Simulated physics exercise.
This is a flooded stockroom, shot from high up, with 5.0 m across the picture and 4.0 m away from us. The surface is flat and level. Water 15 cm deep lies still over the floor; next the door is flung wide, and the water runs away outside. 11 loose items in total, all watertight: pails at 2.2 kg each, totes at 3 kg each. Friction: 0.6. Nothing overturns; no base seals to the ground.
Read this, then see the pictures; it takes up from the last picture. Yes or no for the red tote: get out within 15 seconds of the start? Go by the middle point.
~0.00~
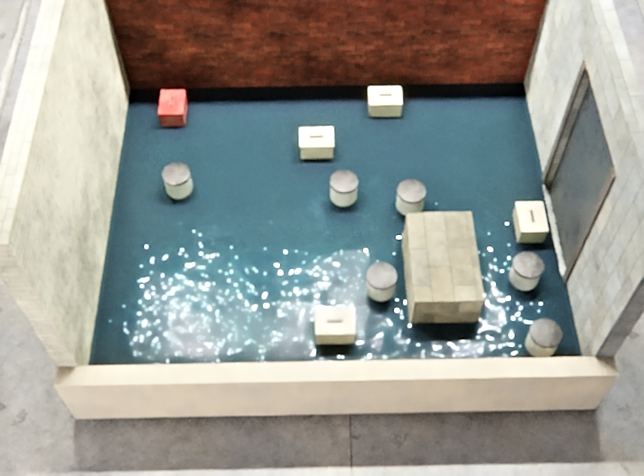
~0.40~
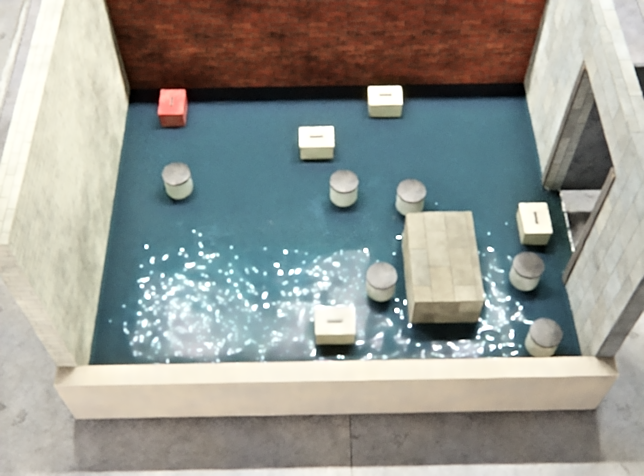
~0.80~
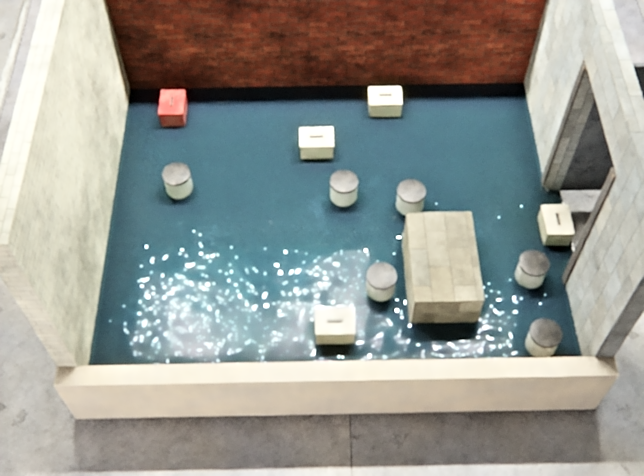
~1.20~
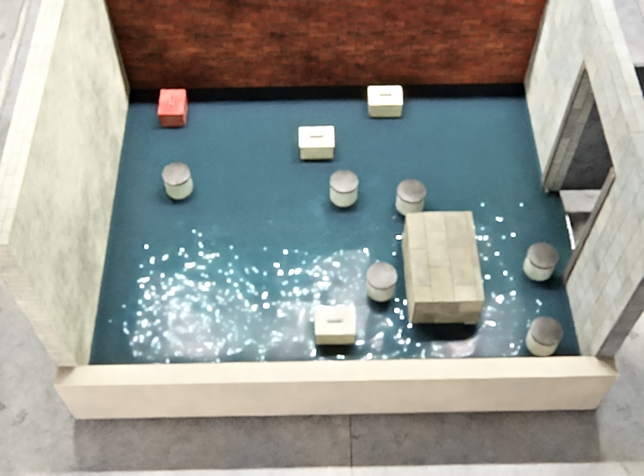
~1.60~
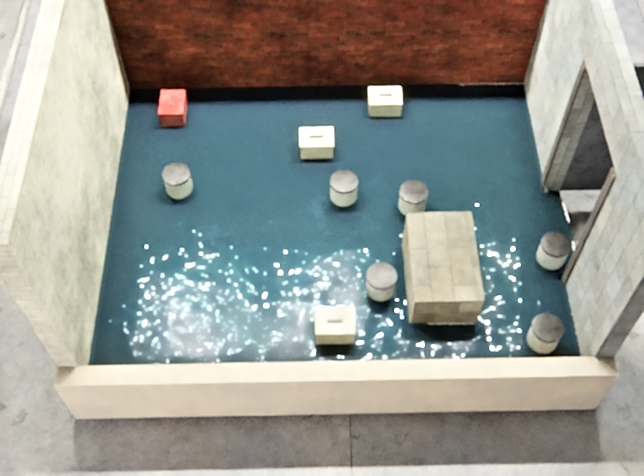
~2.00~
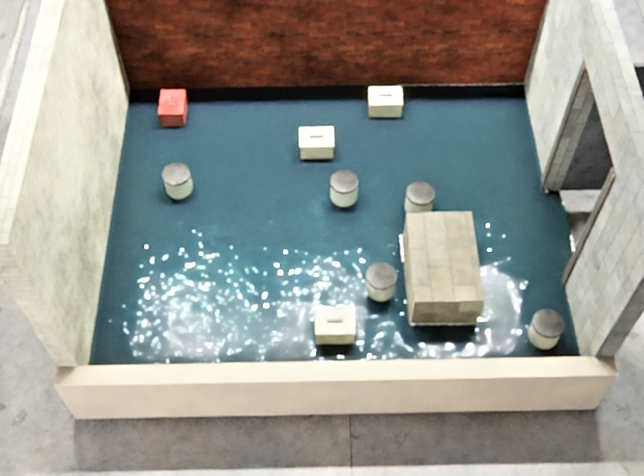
Result for the red tote - held back.
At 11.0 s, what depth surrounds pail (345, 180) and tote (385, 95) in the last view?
I'd put it at 10 cm and 10 cm respectively.
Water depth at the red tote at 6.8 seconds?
Near 12 cm deep.
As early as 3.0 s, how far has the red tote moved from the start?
About 0 cm out of place.
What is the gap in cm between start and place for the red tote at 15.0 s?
Measured offset: Near 40 cm.
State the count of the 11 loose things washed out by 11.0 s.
By that point, 4.
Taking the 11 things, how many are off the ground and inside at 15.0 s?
5.
After 3.0 s the red tote is near (172, 102), 0.0 m from its start, afloat; 2 of 11 are out; 9 afloat.
After 6.8 s the red tote is near (189, 102), 0.2 m from its start, afloat; 4 of 11 are out; 7 afloat.
After 11.0 s the red tote is near (195, 103), 0.3 m from its start, afloat; 4 of 11 are out; 7 afloat.
After 15.0 s the red tote is near (209, 104), 0.4 m from its start, afloat; 6 of 11 are out; 5 afloat.
